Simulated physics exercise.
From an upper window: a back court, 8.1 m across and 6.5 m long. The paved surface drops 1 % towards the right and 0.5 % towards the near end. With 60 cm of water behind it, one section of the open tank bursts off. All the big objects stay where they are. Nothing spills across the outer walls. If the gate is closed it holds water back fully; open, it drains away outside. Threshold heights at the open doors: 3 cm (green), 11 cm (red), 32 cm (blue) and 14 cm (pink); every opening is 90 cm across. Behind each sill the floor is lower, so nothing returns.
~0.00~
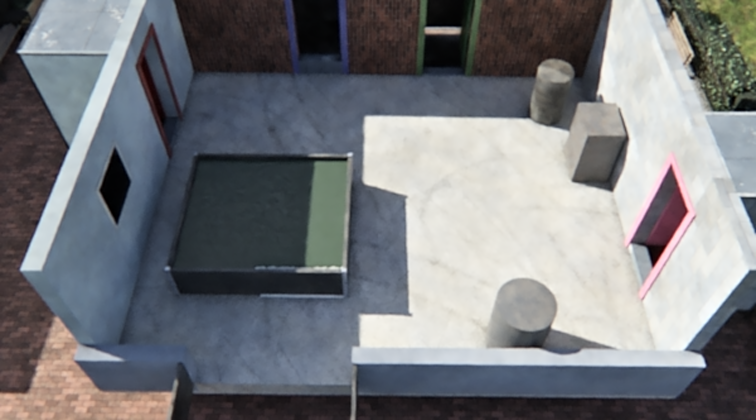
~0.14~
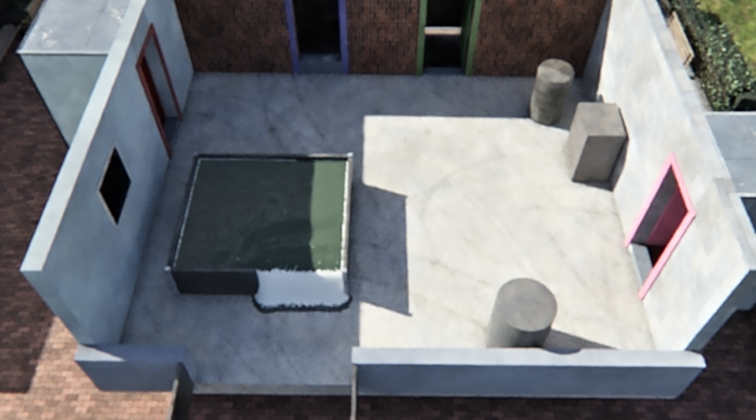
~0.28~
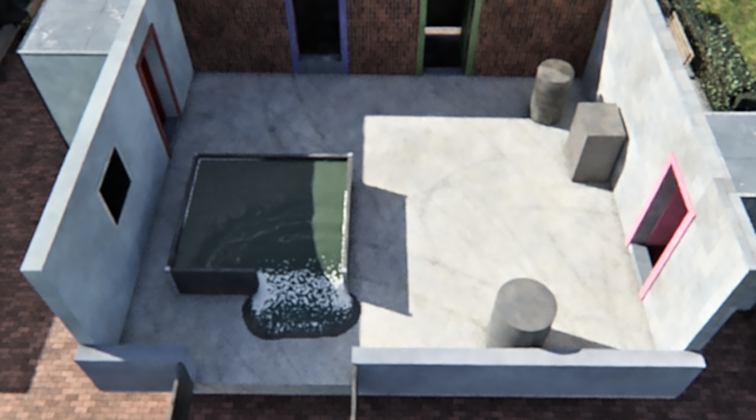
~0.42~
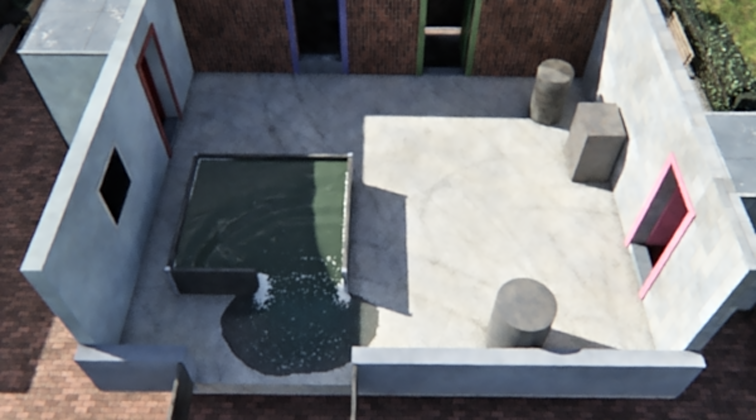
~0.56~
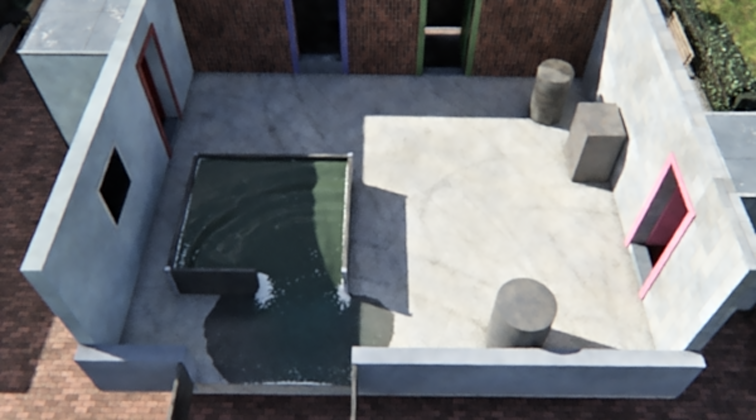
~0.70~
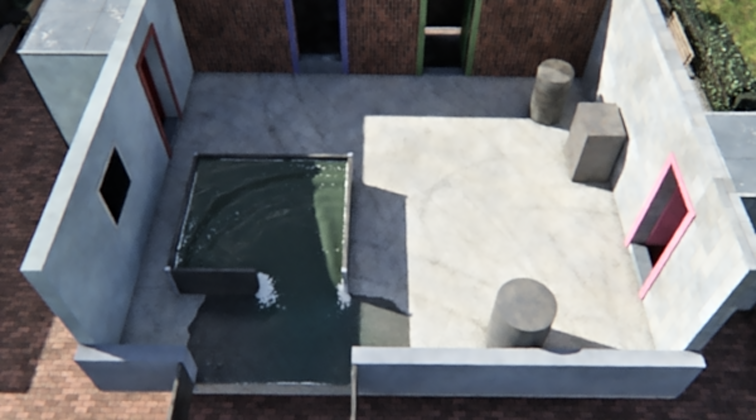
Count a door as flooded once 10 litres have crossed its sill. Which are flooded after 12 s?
The water let in: At the green door it does not reach the limit; at the red door it stays under the limit; at the blue door it keeps below the limit; at the pink door it stays under the limit.
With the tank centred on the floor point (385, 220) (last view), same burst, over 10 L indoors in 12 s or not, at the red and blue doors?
Against that limit: Red not over, blue under.
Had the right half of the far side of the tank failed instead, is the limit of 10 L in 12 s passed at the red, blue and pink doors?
Against that limit: Red not over, blue not over, pink under.
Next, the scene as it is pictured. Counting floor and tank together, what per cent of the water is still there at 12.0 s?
About 34 per cent.
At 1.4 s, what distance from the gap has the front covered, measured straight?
Roughly 3.2 m.
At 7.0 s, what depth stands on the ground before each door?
In cm: Green 0, red 0, blue 0, pink 3.
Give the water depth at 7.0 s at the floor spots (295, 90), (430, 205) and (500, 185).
Roughly 0, 2 and 2 cm, in turn.
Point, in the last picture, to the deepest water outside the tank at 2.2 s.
Near (493, 371).
After 1.4 s water covers 10 % of the floor and is deepest (36 cm) near (326, 304); green door not reached, red door not reached, blue door not reached, pink door not reached.
After 2.2 s water covers 10 % of the floor and is deepest (36 cm) near (493, 371); green door not reached, red door not reached, blue door not reached, pink door not reached.
After 3.5 s water covers 20 % of the floor and is deepest (24 cm) near (492, 360); green door not reached, red door not reached, blue door not reached, pink door not reached.
After 7.0 s water covers 45 % of the floor and is deepest (14 cm) near (492, 360); green door not reached, red door not reached, blue door not reached, pink door 3 cm at the sill, 0 L in.
After 12.0 s water covers 55 % of the floor and is deepest (8 cm) near (469, 371); green door 2 cm at the sill, 0 L in, red door not reached, blue door not reached, pink door 4 cm at the sill, 0 L in.
